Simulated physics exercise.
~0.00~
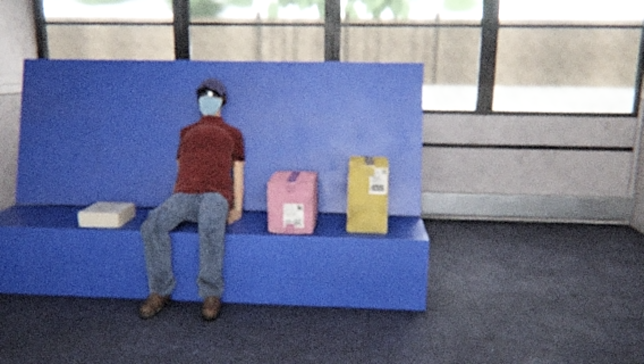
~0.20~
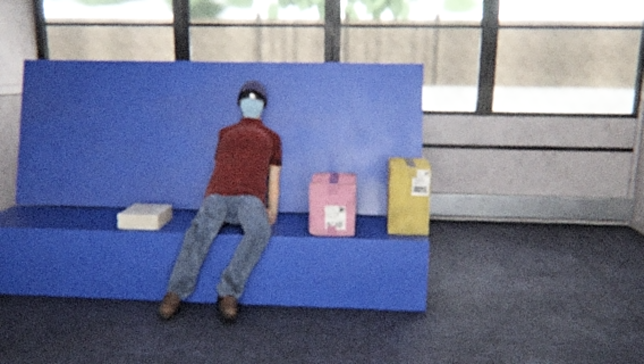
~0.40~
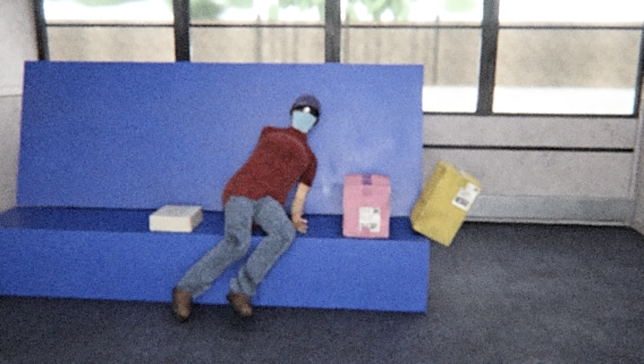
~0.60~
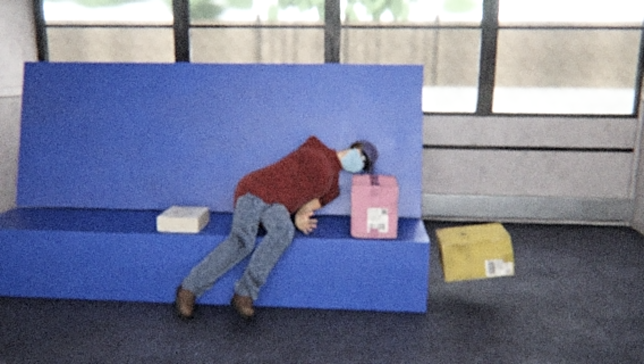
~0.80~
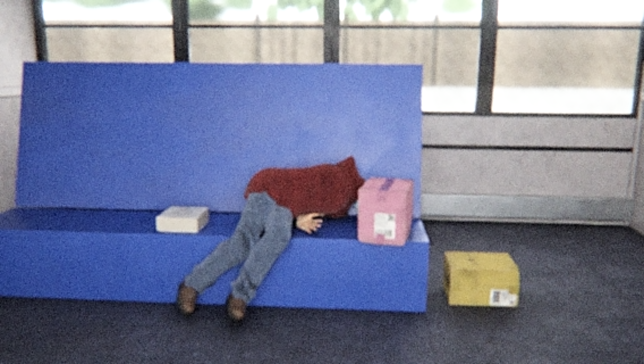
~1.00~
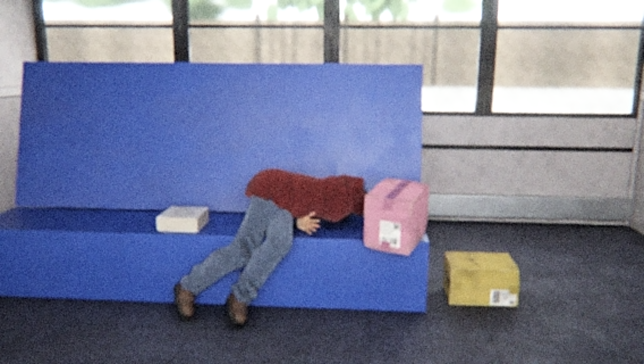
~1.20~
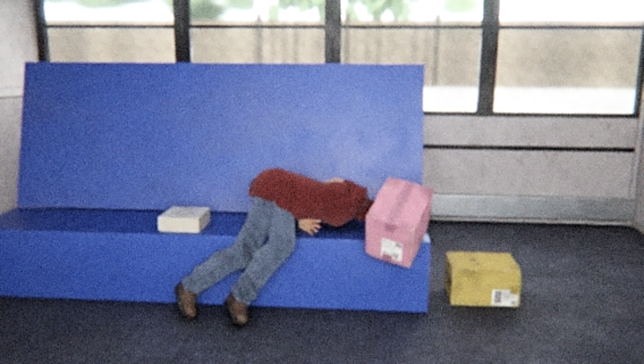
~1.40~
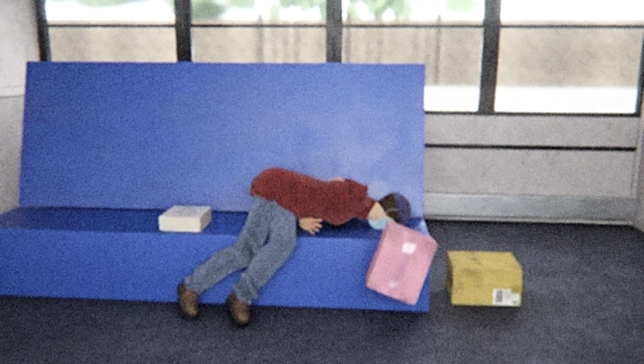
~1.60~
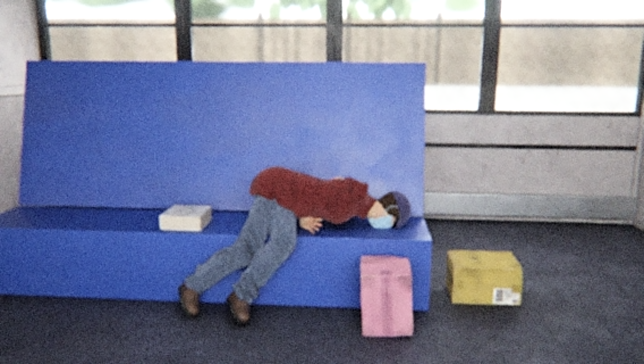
At first, a passenger in a cap and face mask sits upright on a long blue bench, with a white folder to the left and a pink holdall and a yellow pack to the right. All of them slide to the right, and the yellow pack tips over the bench end and lands on its side on the floor. The passenger topples sideways against the pink holdall, arms limp. The holdall then tilts over the front edge near the corner and drops to the floor. The passenger ends slumped along the seat, hips still on it, while the folder stays on the bench.
